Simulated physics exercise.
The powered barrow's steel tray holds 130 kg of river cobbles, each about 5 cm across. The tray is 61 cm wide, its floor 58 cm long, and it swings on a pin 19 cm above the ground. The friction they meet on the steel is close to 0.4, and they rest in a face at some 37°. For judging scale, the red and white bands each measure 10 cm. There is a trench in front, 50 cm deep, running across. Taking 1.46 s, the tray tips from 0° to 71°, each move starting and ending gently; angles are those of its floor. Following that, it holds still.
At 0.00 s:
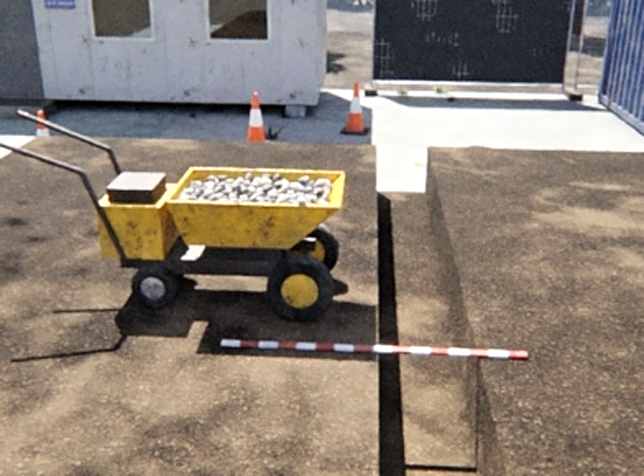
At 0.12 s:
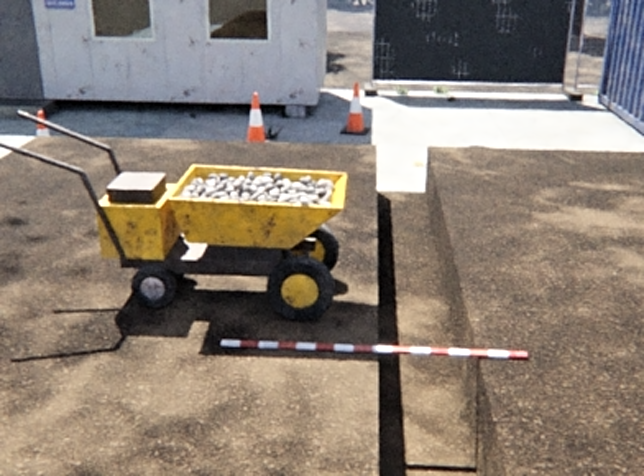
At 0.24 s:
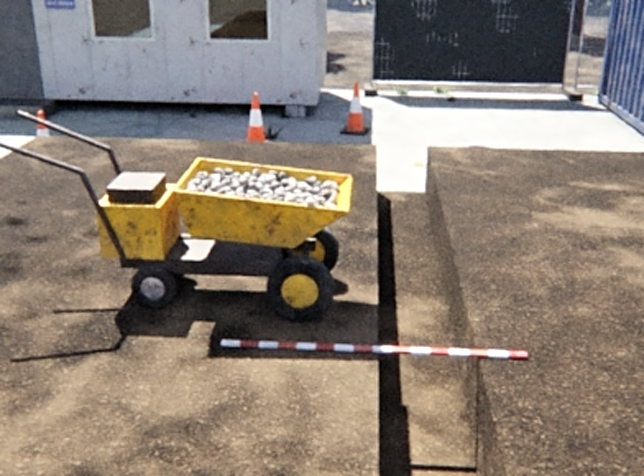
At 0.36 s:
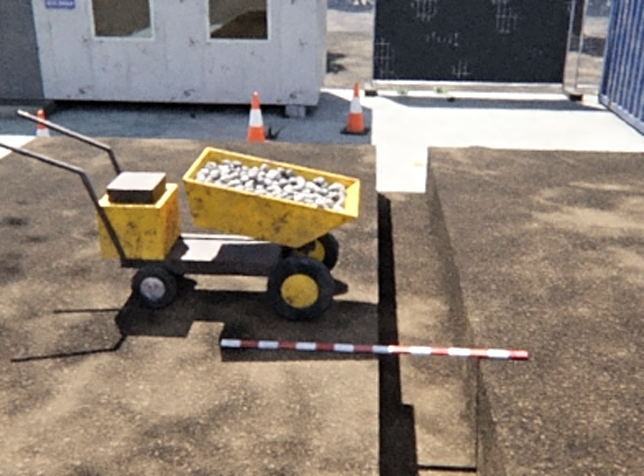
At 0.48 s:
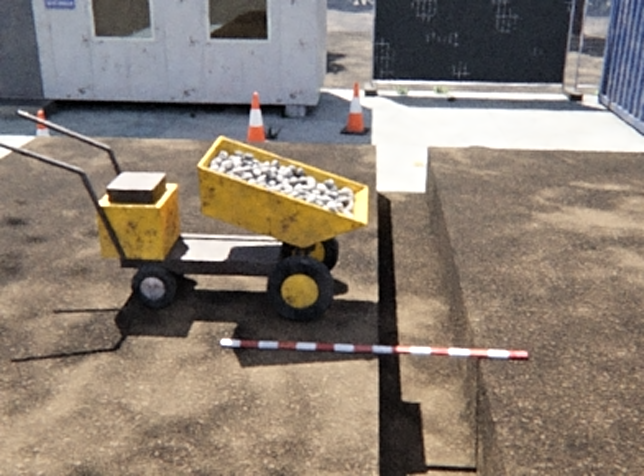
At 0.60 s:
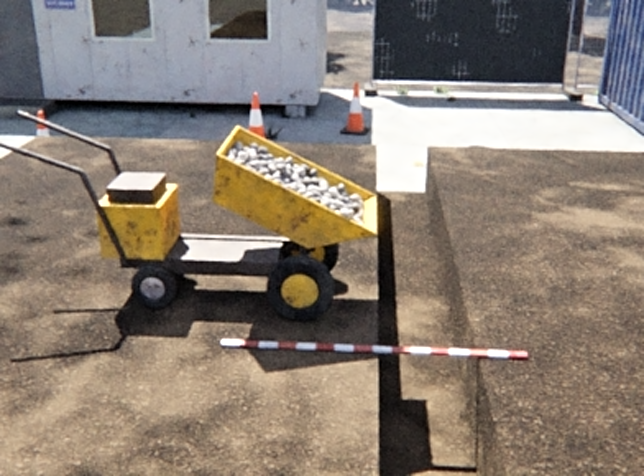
A yellow barrow's tray full of grey stones tilts steadily down to the right beside a trench.
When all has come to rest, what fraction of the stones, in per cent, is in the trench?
At the end about 100 per cent of the stones are there.
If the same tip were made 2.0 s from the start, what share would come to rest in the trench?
Trench share: Approx. 100%.
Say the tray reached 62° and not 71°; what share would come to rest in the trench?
Trench share: Approx. 100%.
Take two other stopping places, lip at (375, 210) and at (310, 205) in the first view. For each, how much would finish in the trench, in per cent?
Roughly 70 per cent, then 100 per cent.
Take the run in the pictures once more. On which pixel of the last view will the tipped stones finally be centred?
I'd point to around (431, 366).
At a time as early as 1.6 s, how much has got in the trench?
Approx. 60 % of the load.
After 1.1 s the floor is at 60°; 99 % in the tray, 1 % in the trench; the foremost stones are at (405, 256).
After 1.6 s the floor is at 71°; 38 % in the tray, 62 % in the trench; the foremost stones are at (459, 366).
After 1.9 s the floor is at 71°; 9 % in the tray, 91 % in the trench; the foremost stones are at (460, 366).
After 3.9 s the floor is at 71°; 0 % in the tray, 100 % in the trench; the foremost stones are at (460, 375).
